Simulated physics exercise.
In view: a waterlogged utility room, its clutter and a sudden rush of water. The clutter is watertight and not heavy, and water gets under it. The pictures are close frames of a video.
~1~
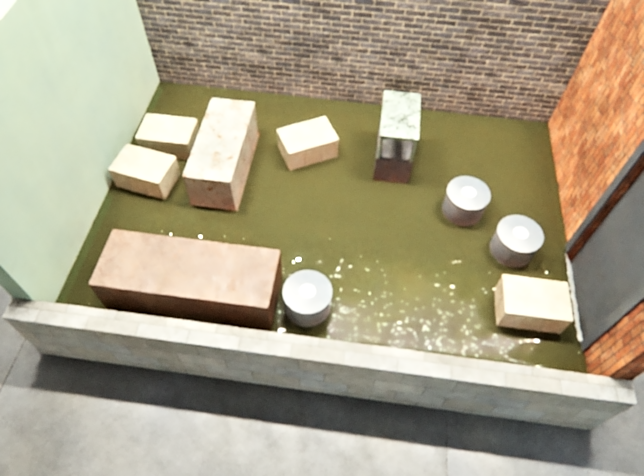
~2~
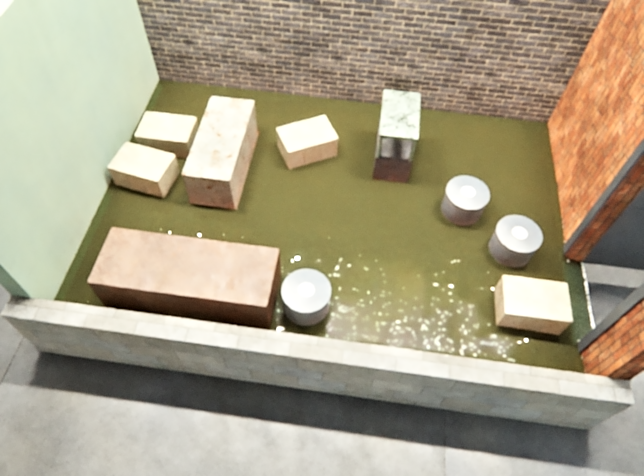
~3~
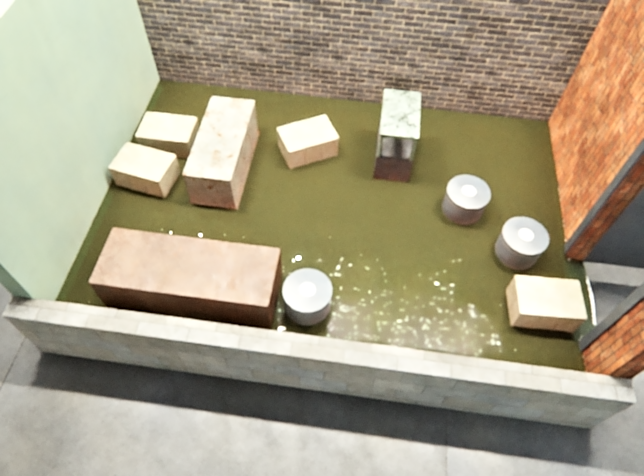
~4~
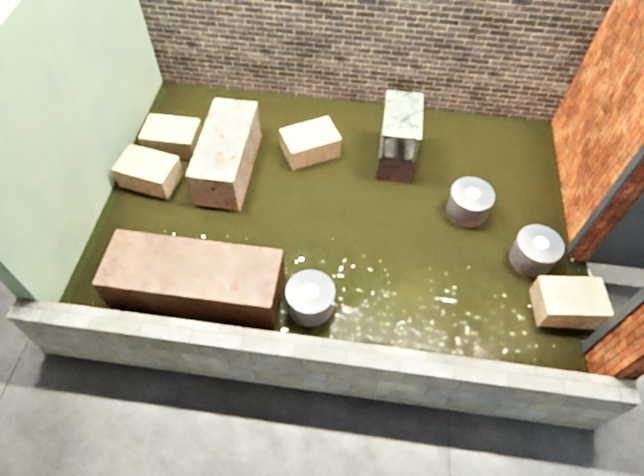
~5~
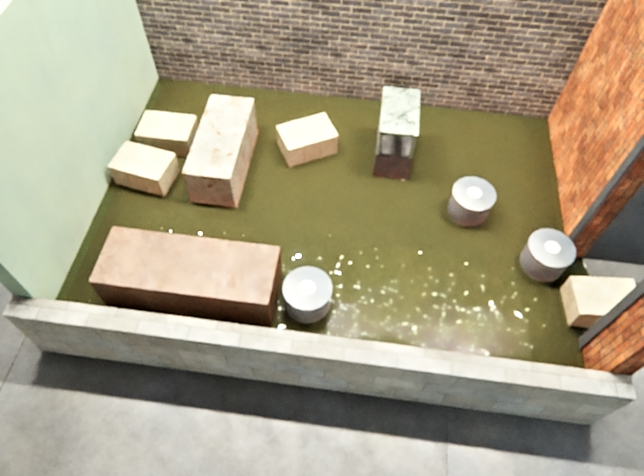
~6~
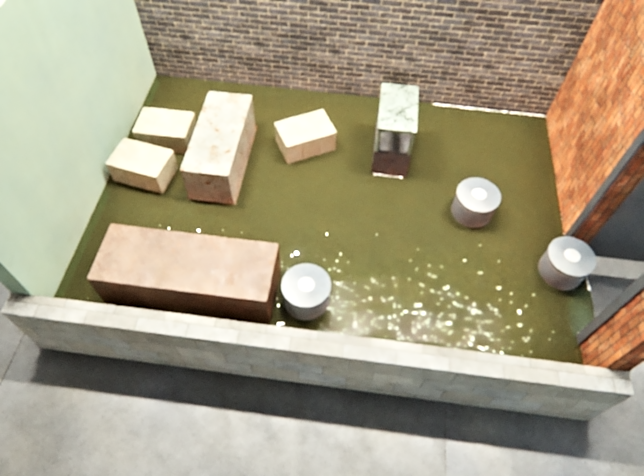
A pale block and a grey tub drifting right across murky water toward an opening, the block passing out of view.
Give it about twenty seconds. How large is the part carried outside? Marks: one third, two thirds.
Share: From one to two thirds.
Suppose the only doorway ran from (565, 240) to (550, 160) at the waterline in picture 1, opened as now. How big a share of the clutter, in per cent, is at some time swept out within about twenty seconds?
Close to 40 %.
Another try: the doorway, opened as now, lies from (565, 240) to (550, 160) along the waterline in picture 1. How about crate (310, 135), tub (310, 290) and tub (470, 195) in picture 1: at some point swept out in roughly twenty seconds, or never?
In that order: Inside, kept in, washed out.
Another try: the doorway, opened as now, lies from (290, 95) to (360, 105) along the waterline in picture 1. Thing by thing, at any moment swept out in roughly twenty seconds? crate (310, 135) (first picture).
Answer: Through.
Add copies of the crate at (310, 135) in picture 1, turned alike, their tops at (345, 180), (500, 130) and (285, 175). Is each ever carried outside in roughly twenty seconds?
One after the other: Gone, washed out, no.
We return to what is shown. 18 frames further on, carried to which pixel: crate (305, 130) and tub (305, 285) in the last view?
Around (338, 162) and (398, 312).
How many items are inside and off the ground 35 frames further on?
The number is 4.
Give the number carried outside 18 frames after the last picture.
I count 3.
A moment on, 2 of 7 are out; 5 afloat.
Next, 3 of 7 are out; 4 afloat.
Later, 3 of 7 are out; 4 afloat.
In the end, 3 of 7 are out; 4 afloat.
